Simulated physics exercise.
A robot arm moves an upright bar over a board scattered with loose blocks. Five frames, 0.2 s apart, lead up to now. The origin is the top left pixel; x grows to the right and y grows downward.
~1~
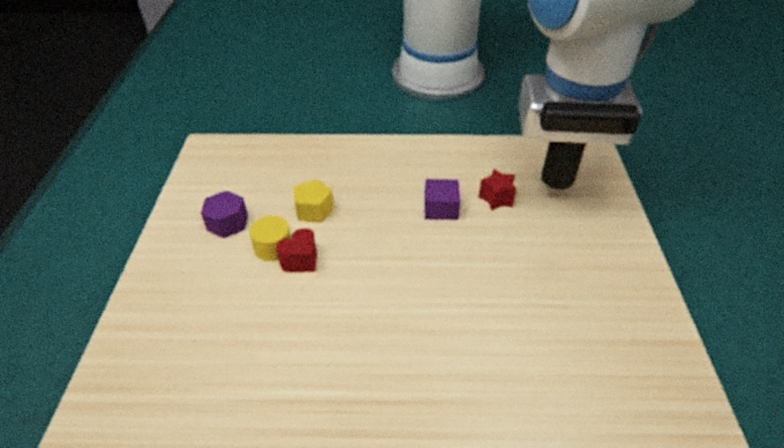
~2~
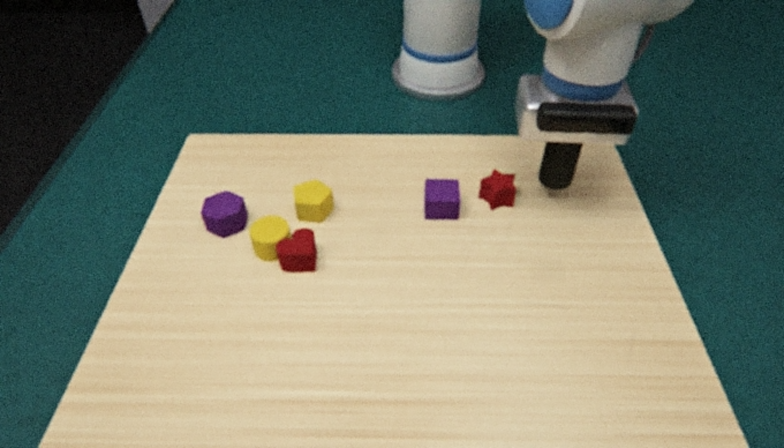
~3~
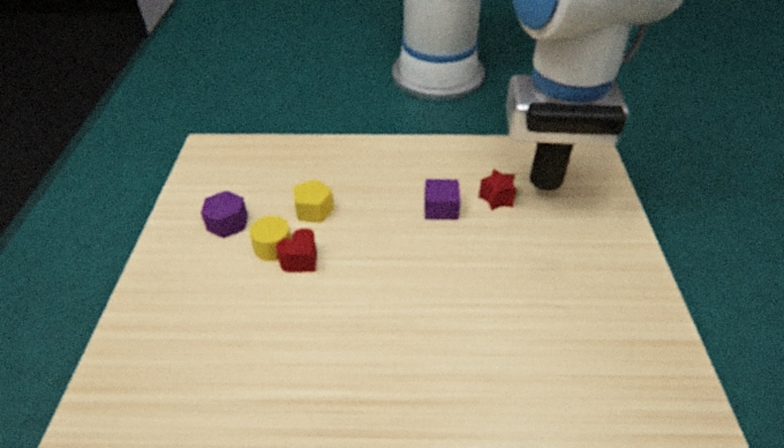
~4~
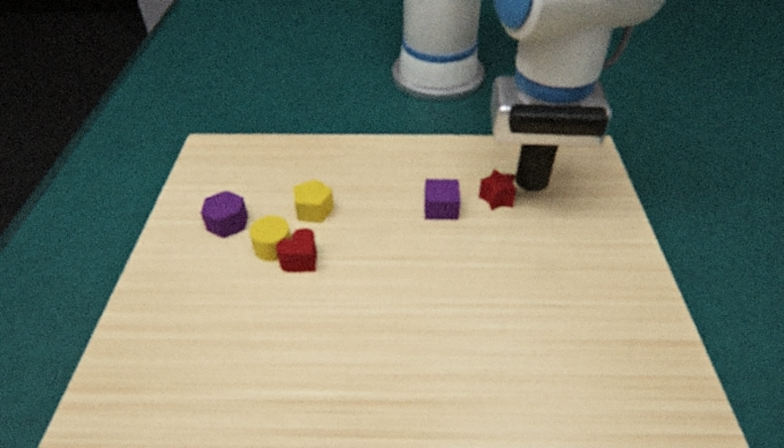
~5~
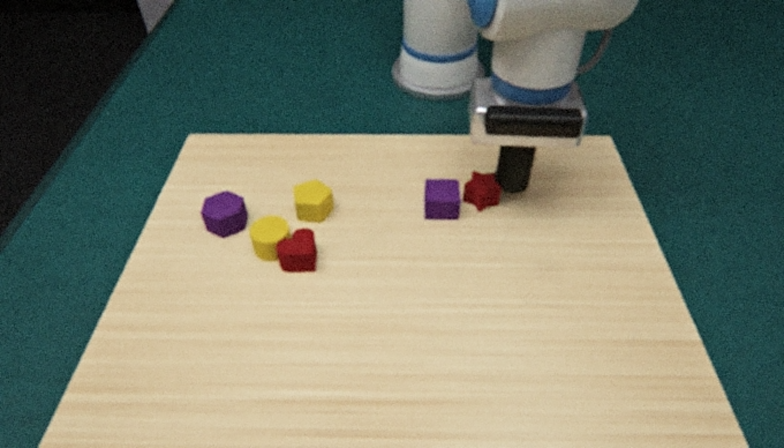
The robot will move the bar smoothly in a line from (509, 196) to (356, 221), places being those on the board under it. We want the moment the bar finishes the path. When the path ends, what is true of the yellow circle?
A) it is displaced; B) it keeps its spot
My pick is A.
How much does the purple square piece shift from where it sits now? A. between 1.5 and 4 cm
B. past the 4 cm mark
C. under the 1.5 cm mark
Option B.
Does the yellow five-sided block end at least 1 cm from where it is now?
Yes, I think so.
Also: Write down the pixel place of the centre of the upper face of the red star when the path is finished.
Just about (324, 201).
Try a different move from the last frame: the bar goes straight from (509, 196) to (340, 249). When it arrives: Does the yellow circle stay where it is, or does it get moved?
It keeps its spot.
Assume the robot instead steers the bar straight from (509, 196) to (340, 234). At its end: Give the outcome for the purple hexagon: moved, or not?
The purple hexagon is left alone.
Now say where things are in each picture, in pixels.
In the first frame, bar's lower end (557, 180); yellow circle (269, 228); yellow five-sided block (311, 192); purple square piece (443, 190); red star (500, 180).
In the second frame, bar (554, 180); blocks still.
In the third frame, bar (546, 181); blocks still.
In the fourth frame, bar (531, 182); blocks still.
In the fifth frame, bar (511, 184); yellow circle (269, 228); yellow five-sided block (311, 192); purple square piece (443, 190); red star (484, 181).
On the path given first. One third of the way, bar (460, 192); purple square piece (402, 196), turned 35° anticlockwise; red star (430, 185), turned 10° clockwise.
Two thirds of the way, bar (408, 200); purple square piece (348, 205), turned 35° anticlockwise; red star (378, 193), turned 15° clockwise.
At the end, bar (355, 209); yellow circle (258, 231); yellow five-sided block (298, 189), turned 40° clockwise; purple square piece (294, 217), turned 35° anticlockwise; red star (324, 201), turned 15° clockwise.
